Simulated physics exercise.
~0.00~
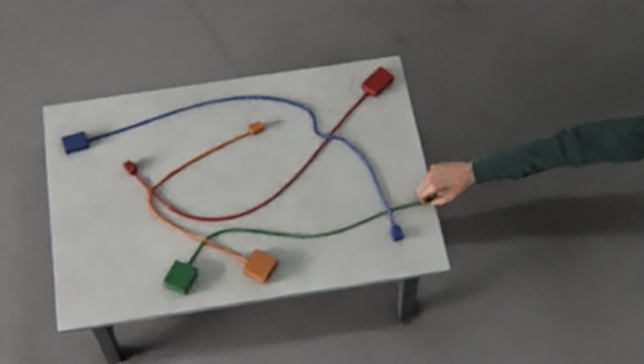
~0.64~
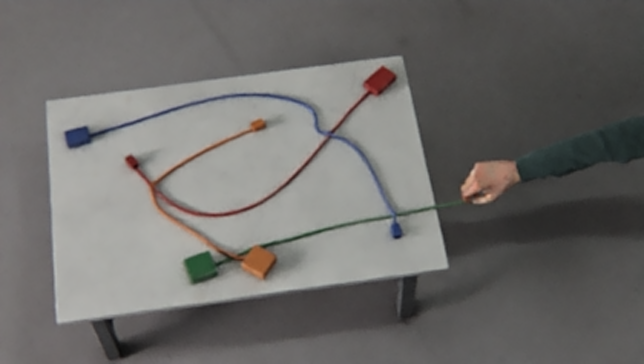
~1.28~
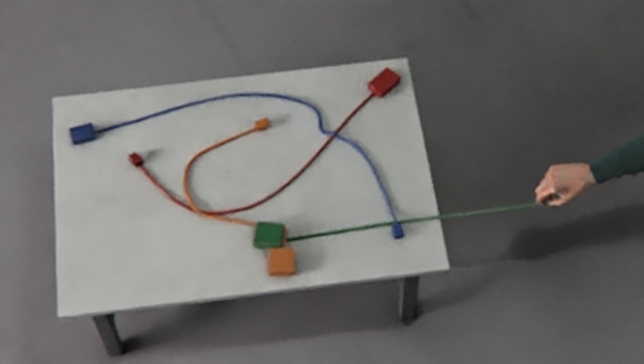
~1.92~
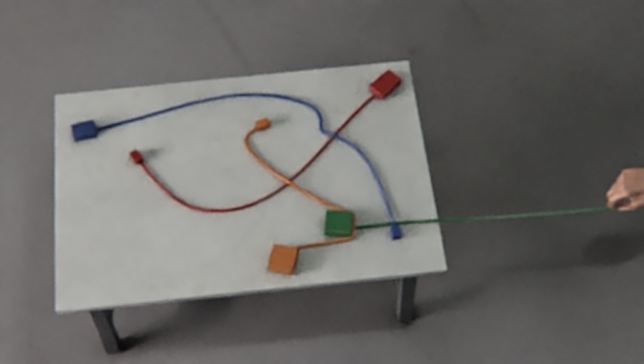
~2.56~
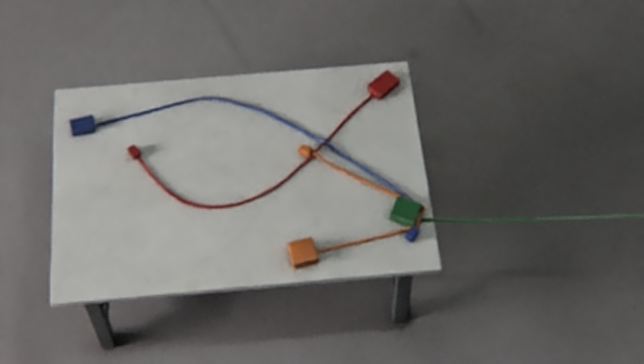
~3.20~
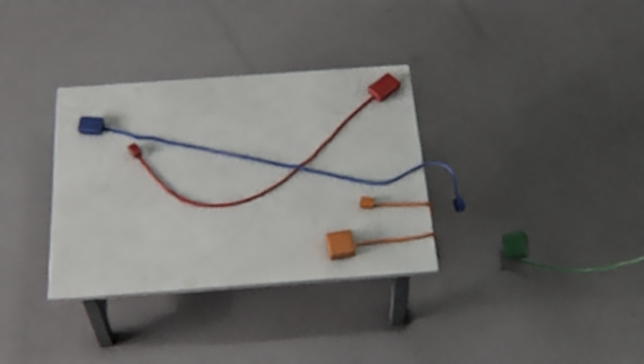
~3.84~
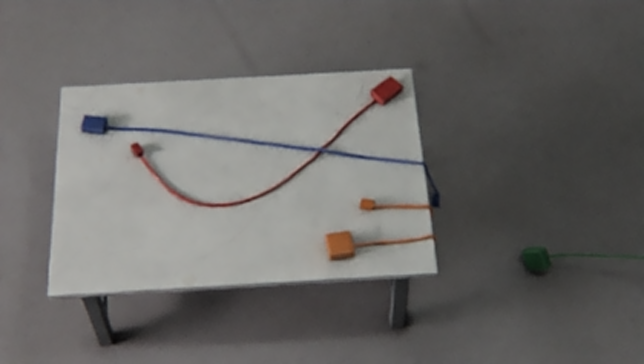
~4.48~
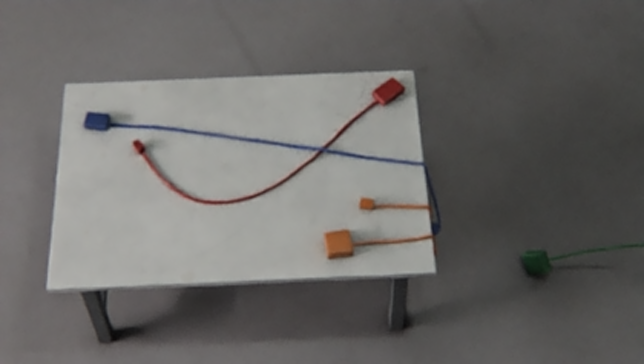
Hand pulling a green cable rightwards off a table, its charger dragging orange and blue cables until they hang over the edge.
